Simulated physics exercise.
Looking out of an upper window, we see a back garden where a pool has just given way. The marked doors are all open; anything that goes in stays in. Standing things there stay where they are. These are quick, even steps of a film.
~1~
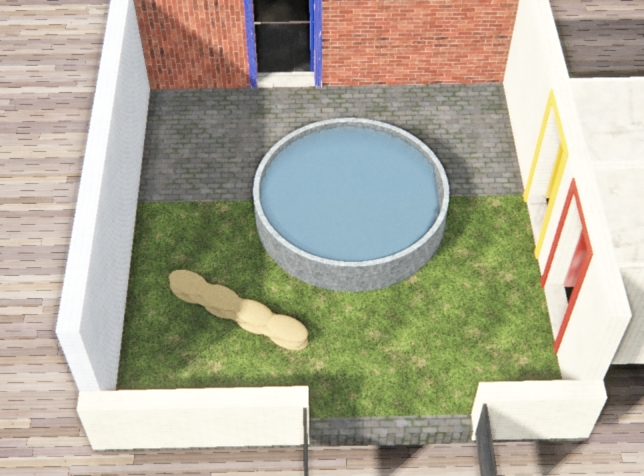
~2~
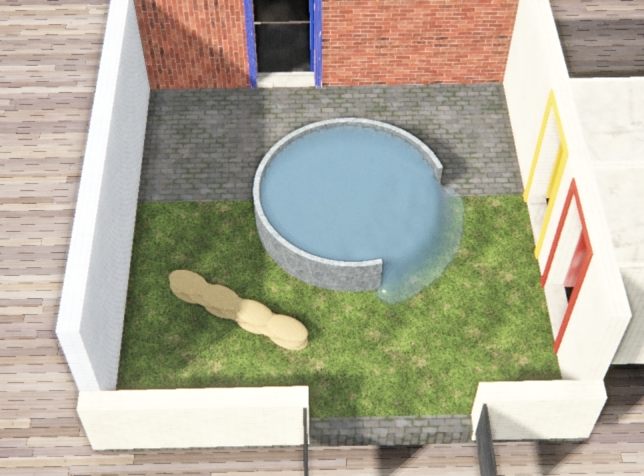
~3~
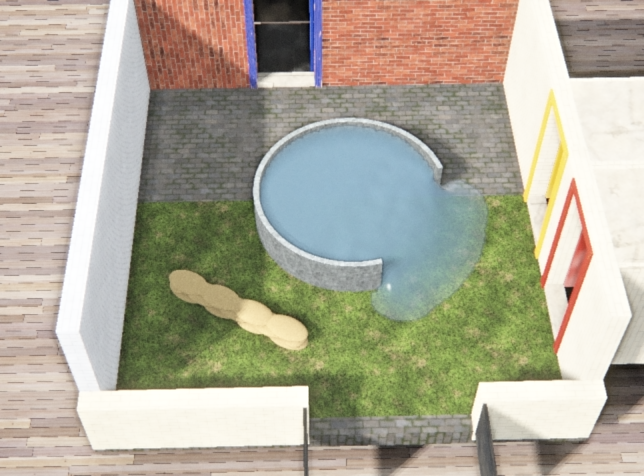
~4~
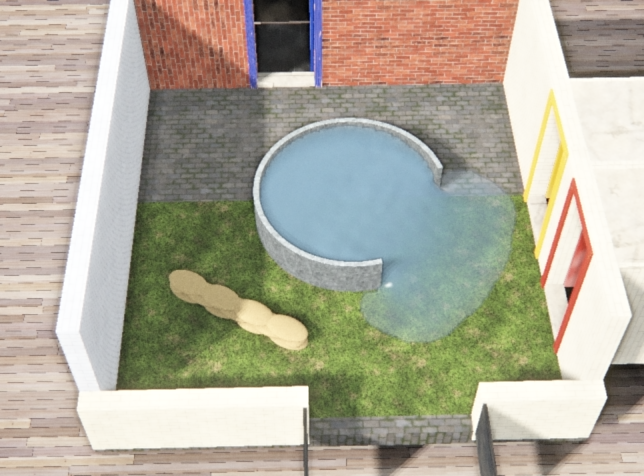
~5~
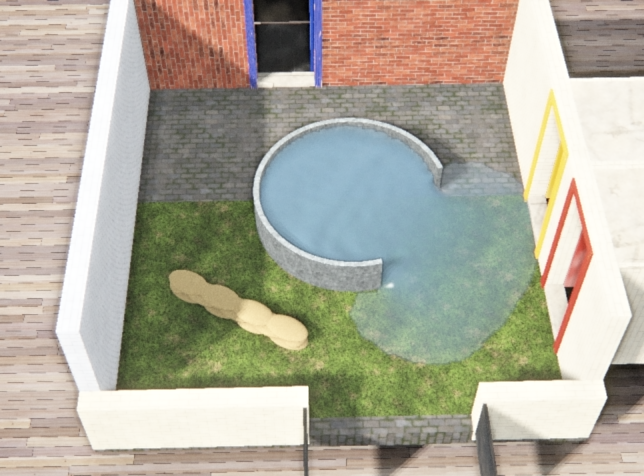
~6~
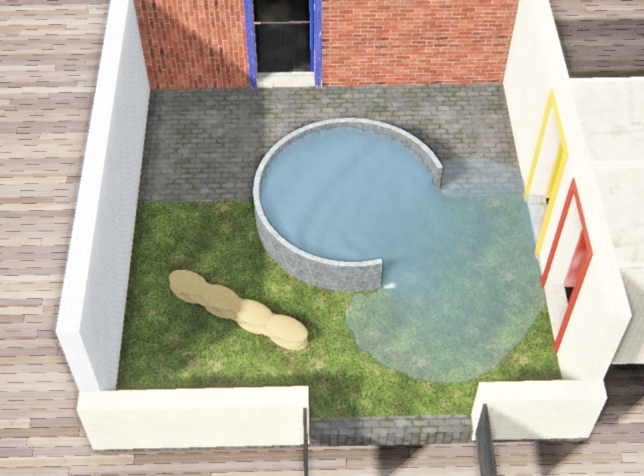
To begin with, a round, stone-walled pool sits full and still in a walled back garden of grass and grey paving. Then a section of its wall on the lower right is gone, and water pours through the gap, spreading in a widening, thinning sheet across the grass toward the right-hand wall.
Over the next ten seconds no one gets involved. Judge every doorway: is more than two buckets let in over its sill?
My call: The red door goes past two, the yellow door goes past two, the blue door stays at two or fewer.
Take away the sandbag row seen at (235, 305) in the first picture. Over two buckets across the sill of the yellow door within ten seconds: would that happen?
Yellow door: Above.
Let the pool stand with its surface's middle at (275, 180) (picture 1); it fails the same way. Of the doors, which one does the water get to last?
That would be the blue-painted one, I think.
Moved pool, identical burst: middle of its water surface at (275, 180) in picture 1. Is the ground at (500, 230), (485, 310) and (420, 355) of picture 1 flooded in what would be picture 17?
Soaked, soaked, soaked.
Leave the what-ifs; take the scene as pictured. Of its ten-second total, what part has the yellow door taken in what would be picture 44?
My guess is about 100 %.
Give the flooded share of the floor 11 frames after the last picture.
Around 35 in a hundred.
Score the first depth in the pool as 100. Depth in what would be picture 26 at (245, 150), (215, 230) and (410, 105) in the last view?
About 0, 0, 6 %.
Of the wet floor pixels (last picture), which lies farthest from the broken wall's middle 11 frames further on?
Front's tip: Near (503, 84).
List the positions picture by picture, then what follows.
In the first picture, the round pool at (351, 191) is whole and still.
In the second picture, water pours out at (433, 241) and has run to (450, 192).
In the third picture, water pours out at (433, 242) and has run to (462, 186).
In the fourth picture, the front is at (405, 335), out from the gap at (433, 243).
In the fifth picture, water pours out at (432, 243) and has run to (436, 359).
In the sixth picture, the front is at (466, 374), out from the gap at (432, 243).
A moment on, water covers 30 % of the floor; the red door under two buckets in, the yellow door under two buckets in, the blue door not reached.
Next, water covers 35 % of the floor; the red door over two buckets in, the yellow door over two buckets in, the blue door not reached.
Then, water covers 45 % of the floor; the red door far over two buckets in, the yellow door far over two buckets in, the blue door not reached.
Later, water covers 75 % of the floor; the red door far over two buckets in, the yellow door far over two buckets in, the blue door wet at the sill, nothing in.
In the end, water covers 95 % of the floor; the red door far over two buckets in, the yellow door far over two buckets in, the blue door wet at the sill, nothing in.
